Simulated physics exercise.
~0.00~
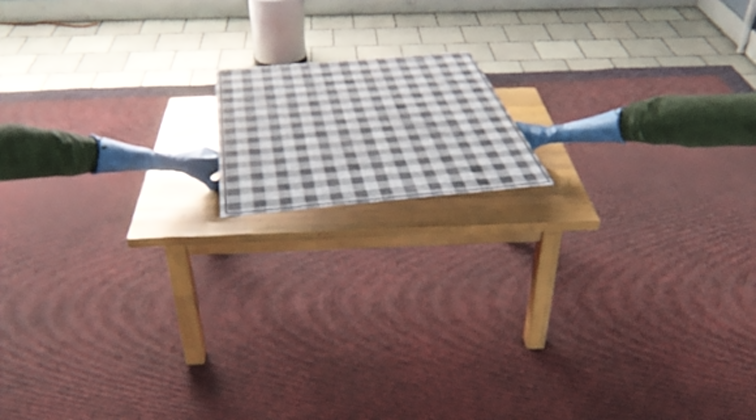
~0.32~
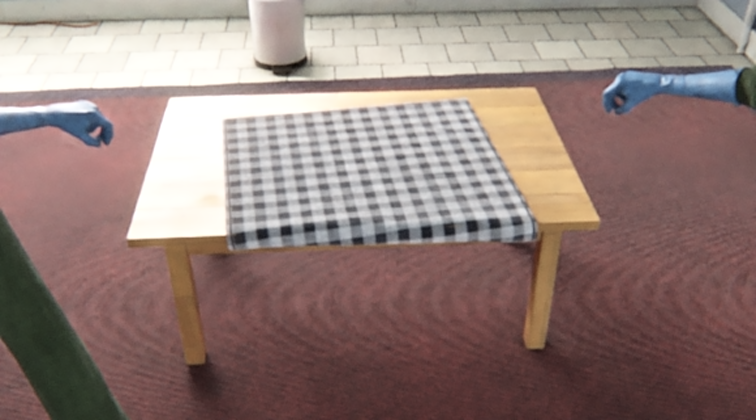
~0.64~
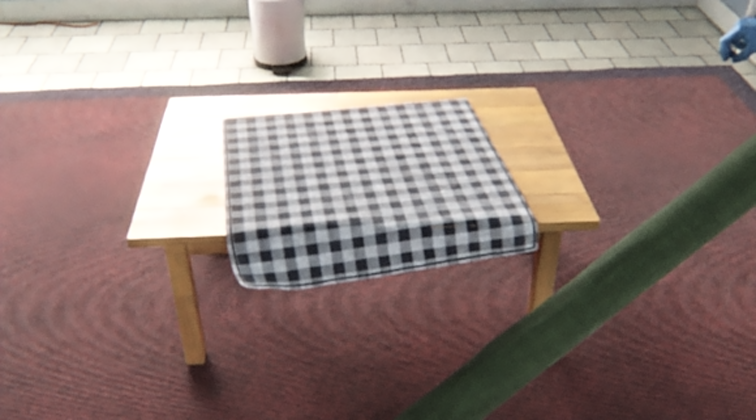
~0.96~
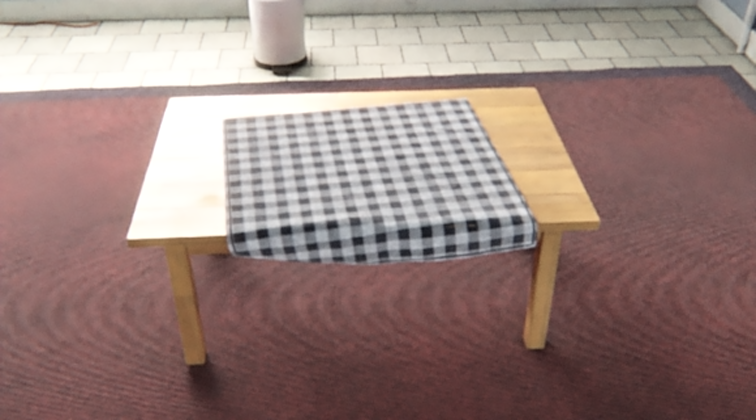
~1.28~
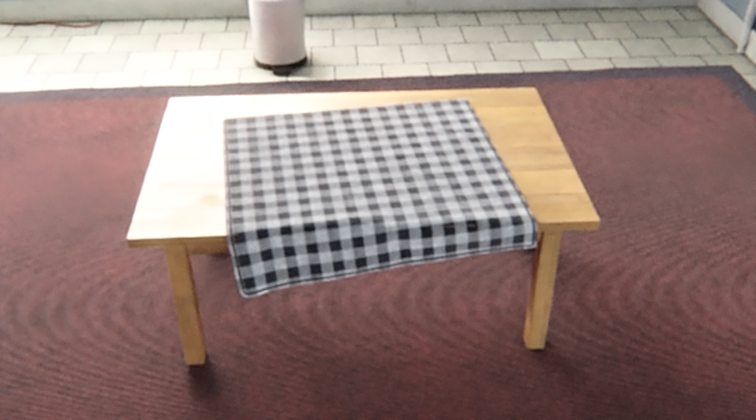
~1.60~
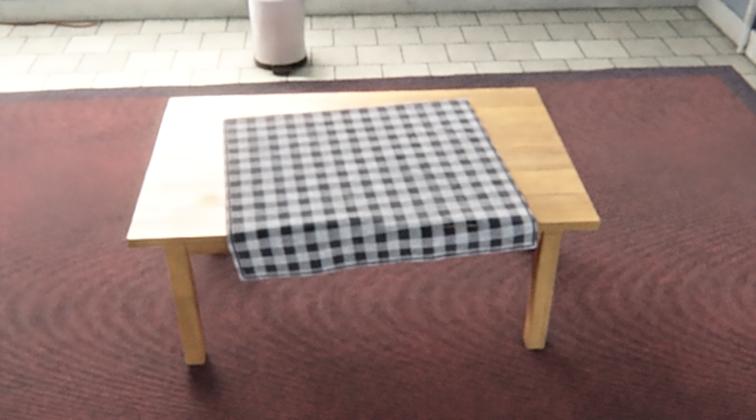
A checked black-and-white cloth was lowered onto a wooden table by two blue-gloved hands, which let go and drew away. Its front edge dropped over the table's near side and swung a little, and the cloth stayed on top, partly hanging down.
